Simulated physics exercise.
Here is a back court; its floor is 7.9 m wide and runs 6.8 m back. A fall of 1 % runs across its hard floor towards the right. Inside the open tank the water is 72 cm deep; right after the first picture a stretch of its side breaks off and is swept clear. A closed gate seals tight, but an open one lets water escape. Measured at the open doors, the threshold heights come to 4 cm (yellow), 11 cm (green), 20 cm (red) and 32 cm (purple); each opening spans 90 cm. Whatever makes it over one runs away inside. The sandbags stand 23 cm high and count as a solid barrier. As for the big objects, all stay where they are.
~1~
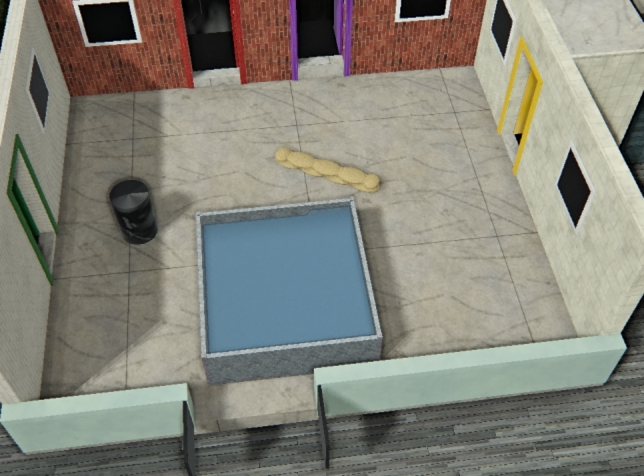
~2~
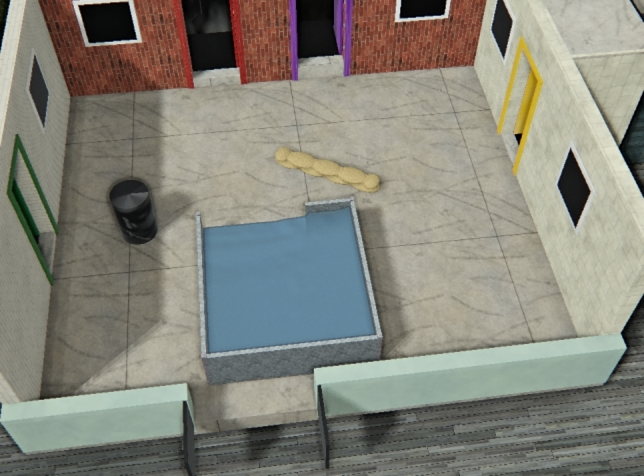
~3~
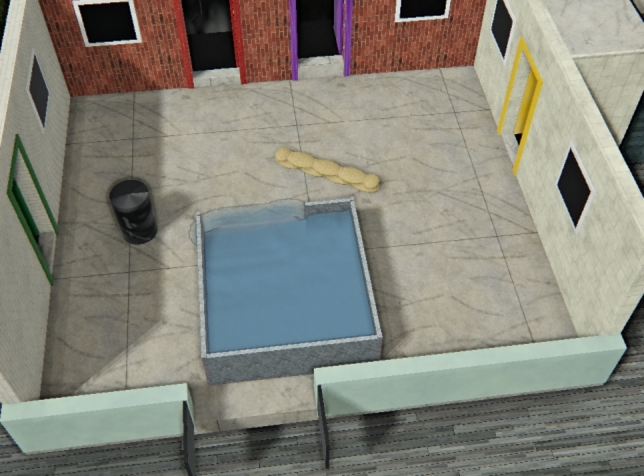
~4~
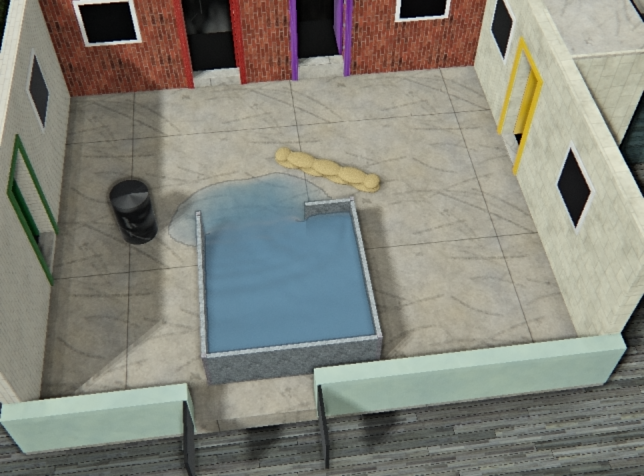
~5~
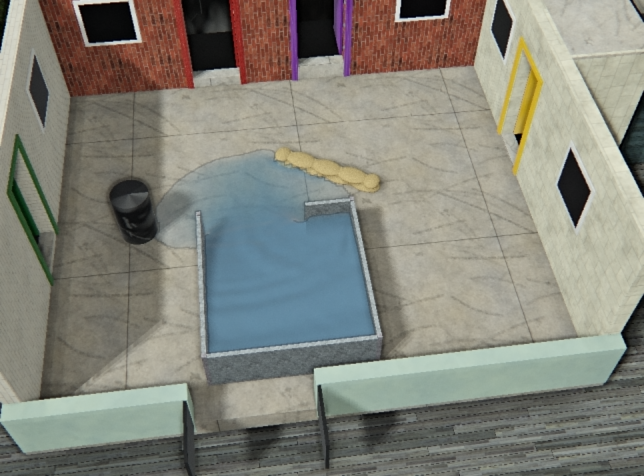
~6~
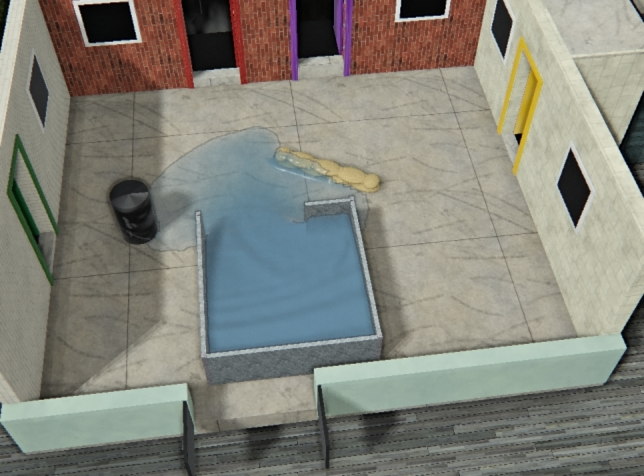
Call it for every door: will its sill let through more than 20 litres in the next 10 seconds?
Yellow door - it will, green door - it will not, red door - it will, purple door - it will not.
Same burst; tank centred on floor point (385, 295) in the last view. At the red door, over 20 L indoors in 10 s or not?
So then, red stays inside.
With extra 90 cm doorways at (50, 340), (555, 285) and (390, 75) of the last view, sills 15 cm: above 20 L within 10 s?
Per doorway, in order: Insufficient / insufficient / insufficient.
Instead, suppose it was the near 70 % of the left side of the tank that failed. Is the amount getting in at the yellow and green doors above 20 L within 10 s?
Against that limit: Yellow above, green past it.
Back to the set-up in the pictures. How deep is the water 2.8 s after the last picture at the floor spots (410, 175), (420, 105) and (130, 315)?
About 1, 2 and 0 cm.
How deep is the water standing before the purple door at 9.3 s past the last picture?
7.0 cm or so.
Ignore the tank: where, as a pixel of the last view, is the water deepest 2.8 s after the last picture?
Pixel (129, 95), about.
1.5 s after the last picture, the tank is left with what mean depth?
37 cm.
Then, 0.7 s after the last picture water covers 25 % of the floor and is deepest (40 cm) near (291, 171); yellow door not reached, green door not reached, red door 33 cm at the sill, 5 L in, purple door not reached.
Then, 1.5 s after the last picture water covers 40 % of the floor and is deepest (39 cm) near (291, 171); yellow door not reached, green door not reached, red door 37 cm at the sill, 68 L in, purple door 10 cm at the sill, 0 L in.
Then, 2.8 s after the last picture water covers 50 % of the floor and is deepest (38 cm) near (129, 95); yellow door not reached, green door not reached, red door 28 cm at the sill, 154 L in, purple door 12 cm at the sill, 0 L in.
Then, 5.3 s after the last picture water covers 90 % of the floor and is deepest (20 cm) near (230, 176); yellow door 8 cm at the sill, 4 L in, green door 11 cm at the sill, 0 L in, red door 18 cm at the sill, 174 L in, purple door 10 cm at the sill, 0 L in.
Then, 9.3 s after the last picture water covers 95 % of the floor and is deepest (16 cm) near (579, 363); yellow door 8 cm at the sill, 54 L in, green door 6 cm at the sill, 1 L in, red door 9 cm at the sill, 174 L in, purple door 7 cm at the sill, 0 L in.
